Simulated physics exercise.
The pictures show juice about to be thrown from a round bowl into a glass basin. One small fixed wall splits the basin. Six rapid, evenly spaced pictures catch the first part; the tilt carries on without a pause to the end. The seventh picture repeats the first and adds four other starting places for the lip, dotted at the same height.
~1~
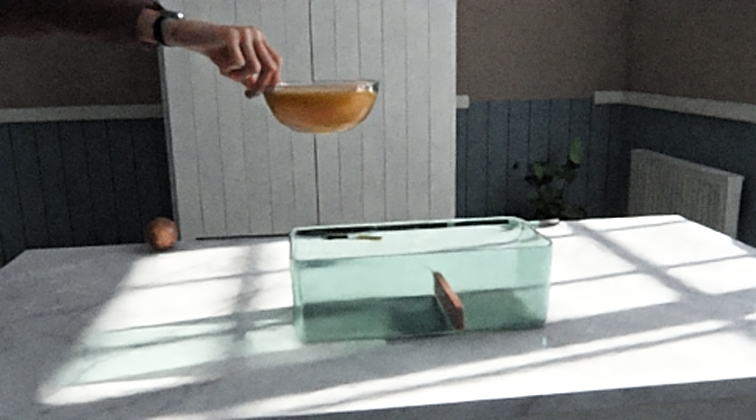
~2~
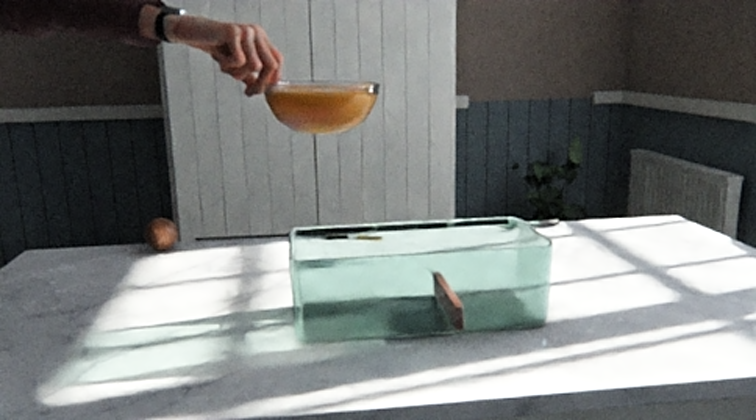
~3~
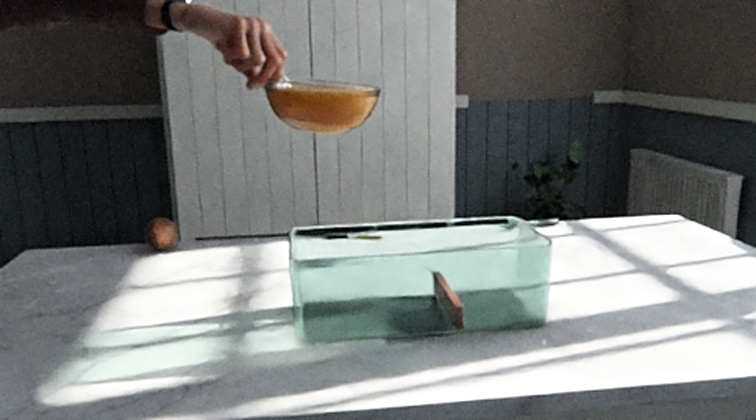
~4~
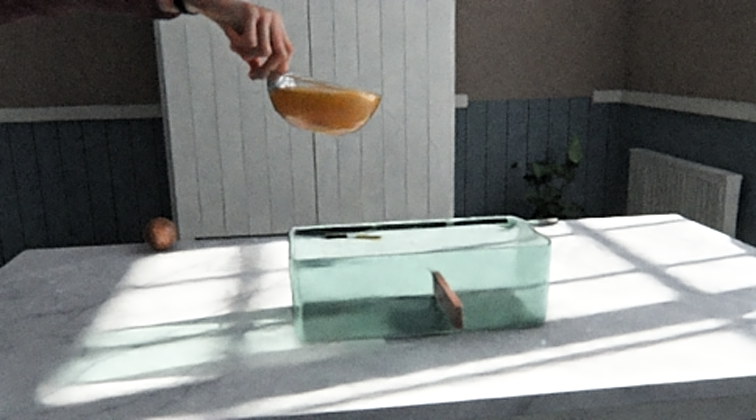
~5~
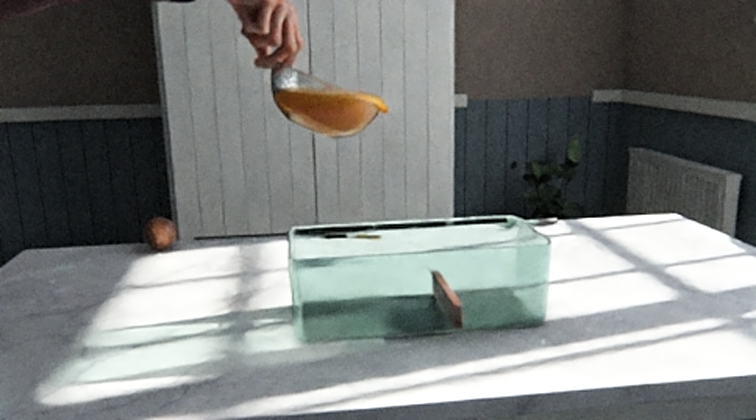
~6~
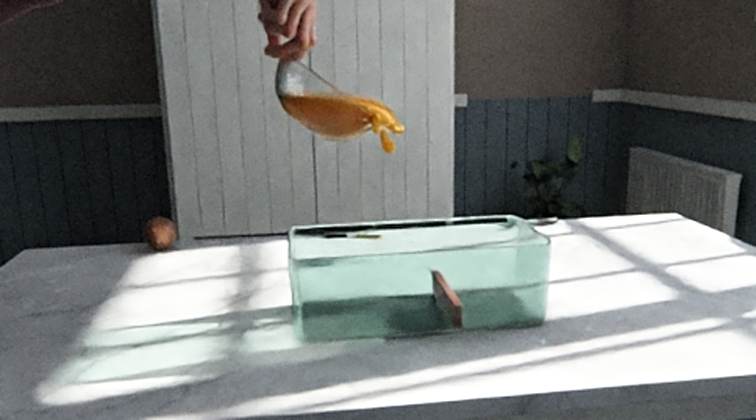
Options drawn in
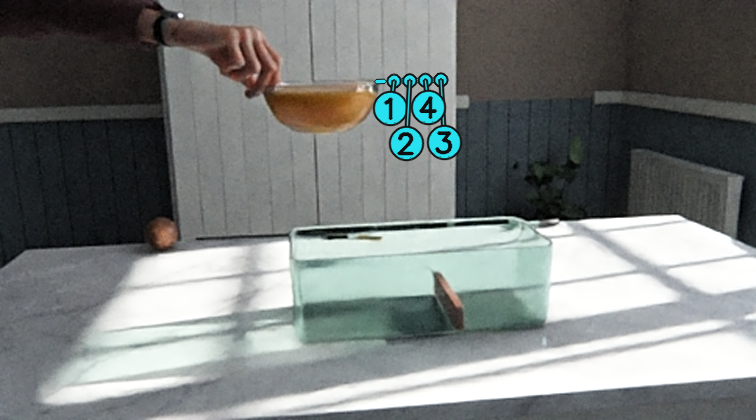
Hand tilting a round glass bowl of orange juice above a clear glass basin, the juice starting to run over the lip.
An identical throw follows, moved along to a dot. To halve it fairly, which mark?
Use spot 1.
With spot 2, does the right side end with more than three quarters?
No, it does not.
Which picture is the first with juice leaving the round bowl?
Picture 5.
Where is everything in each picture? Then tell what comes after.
Upright, lip at (376, 81); basin from (296, 342) to (546, 324); top of the wall at (447, 287); nothing has left yet, in the first picture.
Upright, lip at (377, 83); nothing has left yet, in the second picture.
Tipped about 7°, lip at (378, 88); nothing has left yet, in the third picture.
Tipped about 15°, lip at (379, 96); nothing has left yet, in the fourth picture.
Tipped about 25°, lip at (379, 106); juice is over the lip, down to (384, 110), in the fifth picture.
Tipped about 37°, lip at (377, 118); juice is over the lip, down to (389, 149), in the sixth picture.
On the marked copy, 1 at (394, 81); 2 at (409, 80); 3 at (440, 79); 4 at (425, 80).
If 1 is chosen, about 50 % ends left of the wall and 48 % right of it.
If 2 is chosen, about 31 % ends left of the wall and 68 % right of it.
If 3 is chosen, about 22 % ends left of the wall and 75 % right of it; 3 % is lost outside.
If 4 is chosen, about 26 % ends left of the wall and 73 % right of it.
